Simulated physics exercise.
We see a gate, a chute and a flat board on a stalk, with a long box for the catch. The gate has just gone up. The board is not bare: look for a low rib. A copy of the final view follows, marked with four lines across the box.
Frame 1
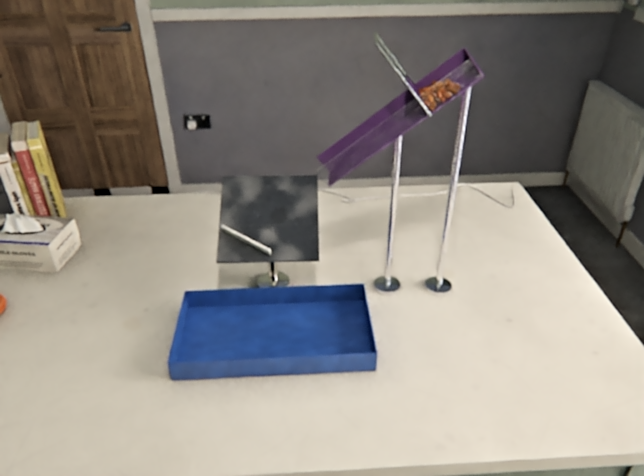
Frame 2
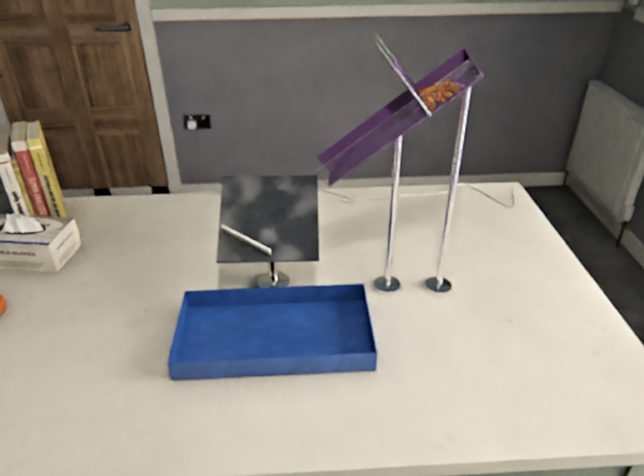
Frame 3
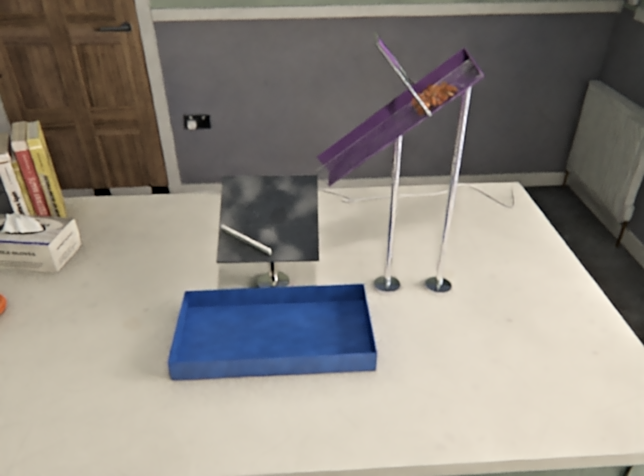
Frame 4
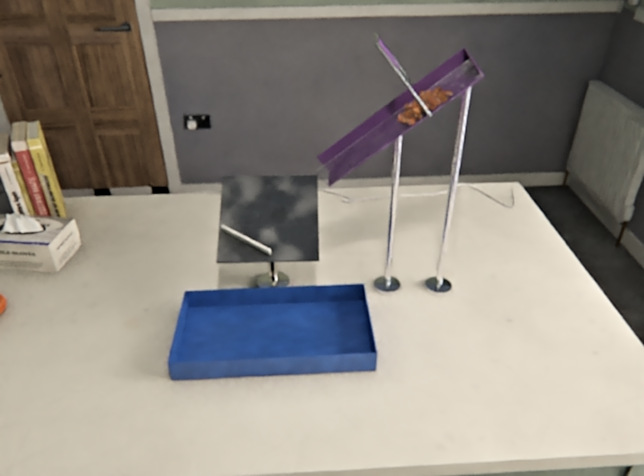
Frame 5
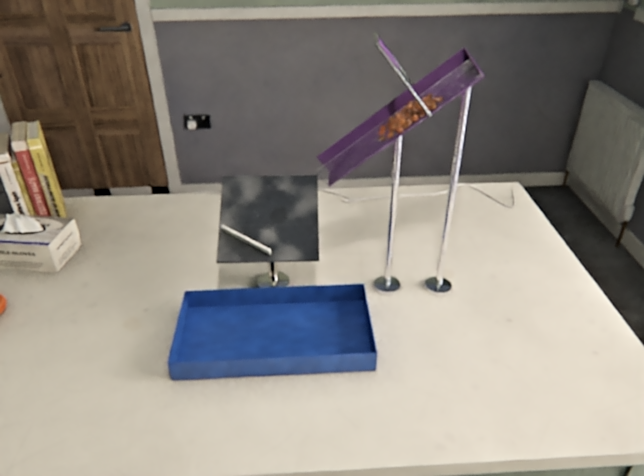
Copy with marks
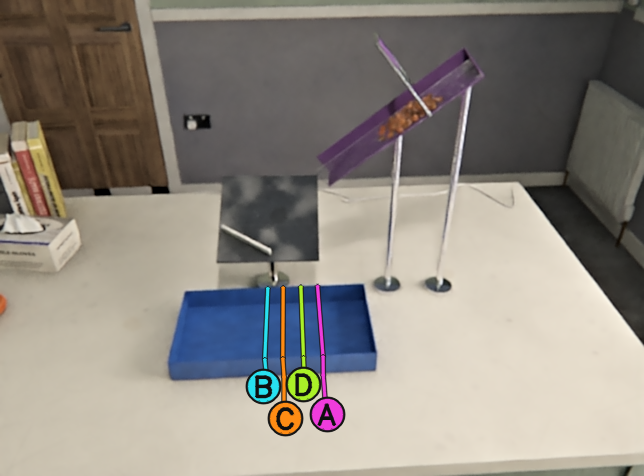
Small orange-brown pieces slide down a sloping purple chute, moving left beneath a raised gate.
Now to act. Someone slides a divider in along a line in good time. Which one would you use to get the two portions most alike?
C works best here.
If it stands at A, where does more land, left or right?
More lands on the left.
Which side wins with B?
The right side.
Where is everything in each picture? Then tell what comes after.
The first frame shows load behind the gate (437, 95), bits of cat kibble; lip of the chute (329, 179), sloping fairly steeply.
The second frame shows middle of the board (269, 217), tilted fairly steeply; middle of its low edge (268, 261); of its high edge (270, 176).
The third frame shows front corners of the box (168, 363) and (377, 353), empty; front of the load (415, 105).
The fourth frame shows middle of the load (421, 102); its front (401, 119), roughly a quarter of the way to the lip; rib from (222, 226) to (270, 250).
The fifth frame shows middle of the load (409, 114); its front (382, 139), roughly a third of the way to the lip.
On the marked copy, line A crosses the front rim at (323, 355); line B crosses the front rim at (264, 358); line C crosses the front rim at (282, 357); line D crosses the front rim at (303, 356).
If A is chosen, of what is caught, every piece on the left of the divider, not one piece on the right.
If B is chosen, of what is caught, roughly a quarter on the left of the divider, the larger part on the right.
If C is chosen, of what is caught, roughly half on the left of the divider, roughly half on the right.
If D is chosen, of what is caught, almost all on the left of the divider, about a tenth on the right.
